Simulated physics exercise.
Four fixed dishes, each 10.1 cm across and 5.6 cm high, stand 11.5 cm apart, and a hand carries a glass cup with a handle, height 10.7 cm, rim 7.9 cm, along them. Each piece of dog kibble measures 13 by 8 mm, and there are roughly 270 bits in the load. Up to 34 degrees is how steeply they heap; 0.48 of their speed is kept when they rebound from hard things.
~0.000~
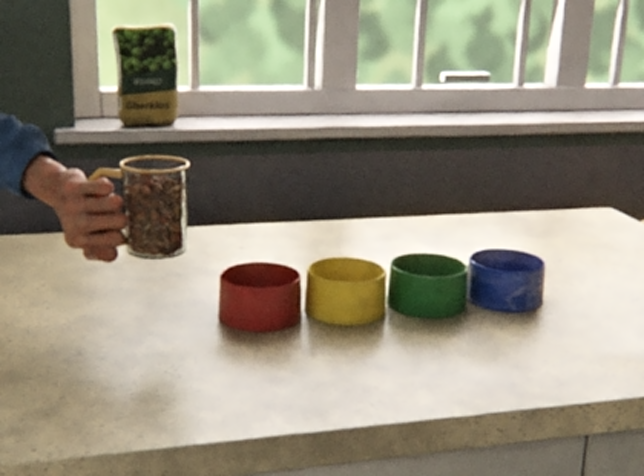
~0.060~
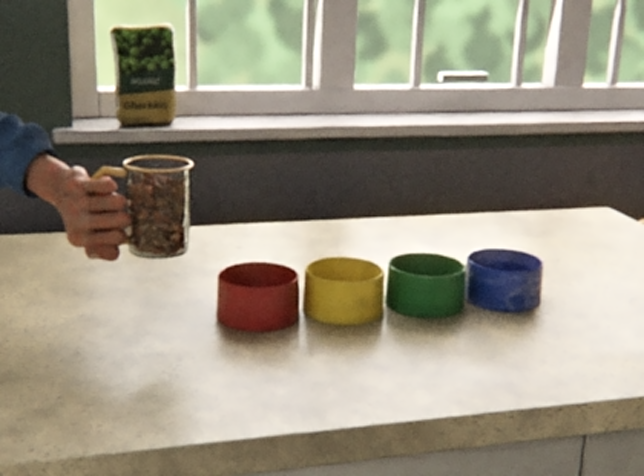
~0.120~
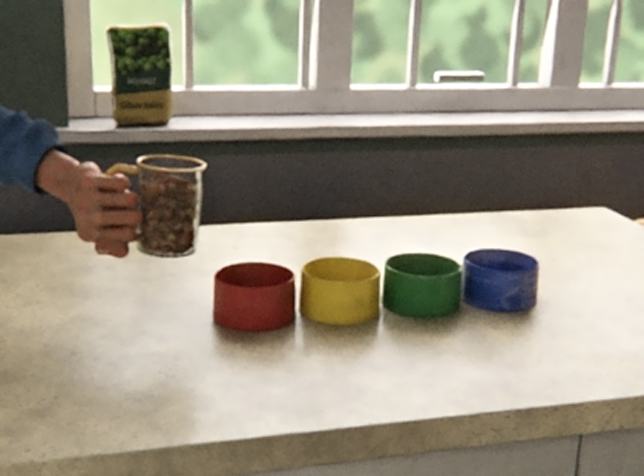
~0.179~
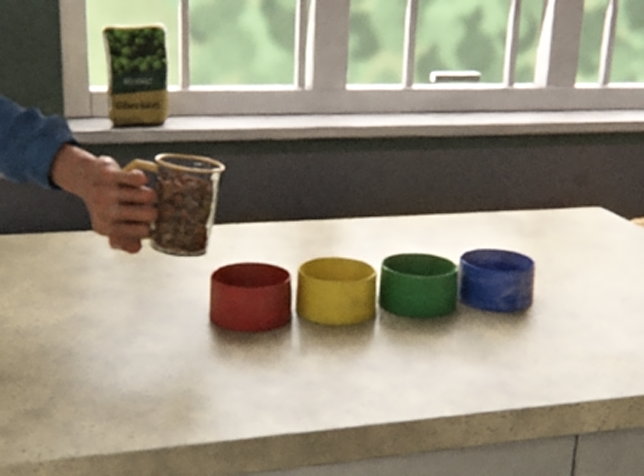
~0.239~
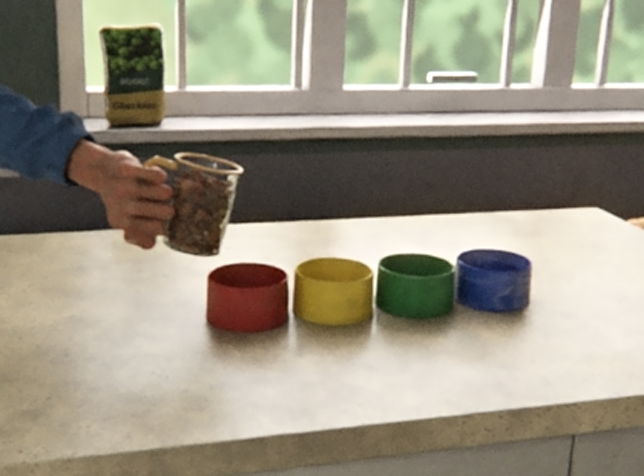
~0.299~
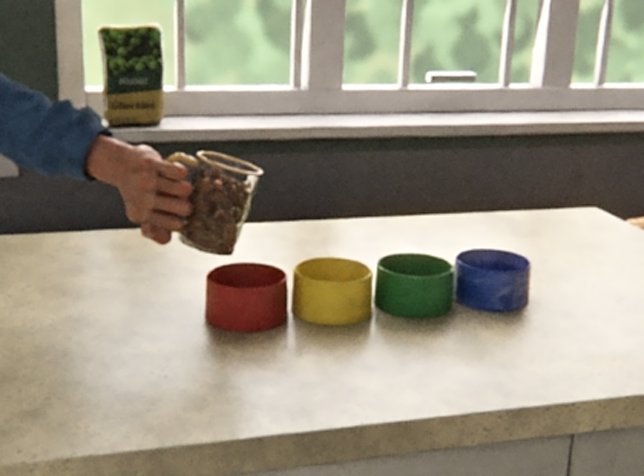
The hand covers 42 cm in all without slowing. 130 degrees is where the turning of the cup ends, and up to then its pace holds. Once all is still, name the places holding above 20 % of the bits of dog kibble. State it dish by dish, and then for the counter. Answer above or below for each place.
Red dish: Below, blue dish: Above, green dish: Below, yellow dish: Below, counter: Below.
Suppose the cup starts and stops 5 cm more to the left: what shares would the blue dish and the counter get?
Blue: 60, counter: 40.
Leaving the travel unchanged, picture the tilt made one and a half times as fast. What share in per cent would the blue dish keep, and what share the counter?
It would be blue 100 and counter 0.
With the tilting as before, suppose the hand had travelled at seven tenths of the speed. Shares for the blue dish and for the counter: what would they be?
Then: Blue 100; counter 0.
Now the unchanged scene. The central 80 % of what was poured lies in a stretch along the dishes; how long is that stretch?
I'd put it at close to 6 cm.
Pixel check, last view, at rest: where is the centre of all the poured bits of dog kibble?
In the last view, approximately (493, 277).
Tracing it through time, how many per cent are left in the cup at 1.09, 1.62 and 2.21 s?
It goes roughly like this: 100, 90, 0 per cent.
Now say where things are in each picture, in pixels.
The first frame shows cup at (156, 208), tilt 0 degrees, lip at (188, 163), moved 0.0 cm; middle of the pieces at (154, 214); red dish at (260, 275); yellow dish at (347, 270); green dish at (429, 265); blue dish at (507, 260).
The second frame shows cup at (158, 207), tilt 1 degrees, lip at (191, 164), moved 0.6 cm; middle of the pieces at (156, 214).
The third frame shows cup at (169, 207), tilt 4 degrees, lip at (204, 165), moved 2.3 cm; middle of the pieces at (167, 213).
The fourth frame shows cup at (184, 206), tilt 8 degrees, lip at (222, 167), moved 4.6 cm; middle of the pieces at (182, 212).
The fifth frame shows cup at (200, 206), tilt 12 degrees, lip at (240, 169), moved 7.0 cm; middle of the pieces at (197, 212).
The sixth frame shows cup at (218, 205), tilt 16 degrees, lip at (260, 171), moved 9.3 cm; middle of the pieces at (215, 210); red dish at (247, 275); yellow dish at (333, 270); green dish at (415, 265); blue dish at (493, 260). The cup turns about 65 degrees a second and travels 39 cm a second.
Then, at 1.09 s, tilt 69 degrees; cup holds 100 %.
After 1.62 s, tilt 105 degrees; cup holds 90 %, blue 10 %.
Then, at 2.21 s, tilt 130 degrees; cup holds 0 %, blue 100 %.
In the end, at 2.6 s, red 0 %, blue 100 %, green 0 %, yellow 0 %, counter 0 %.
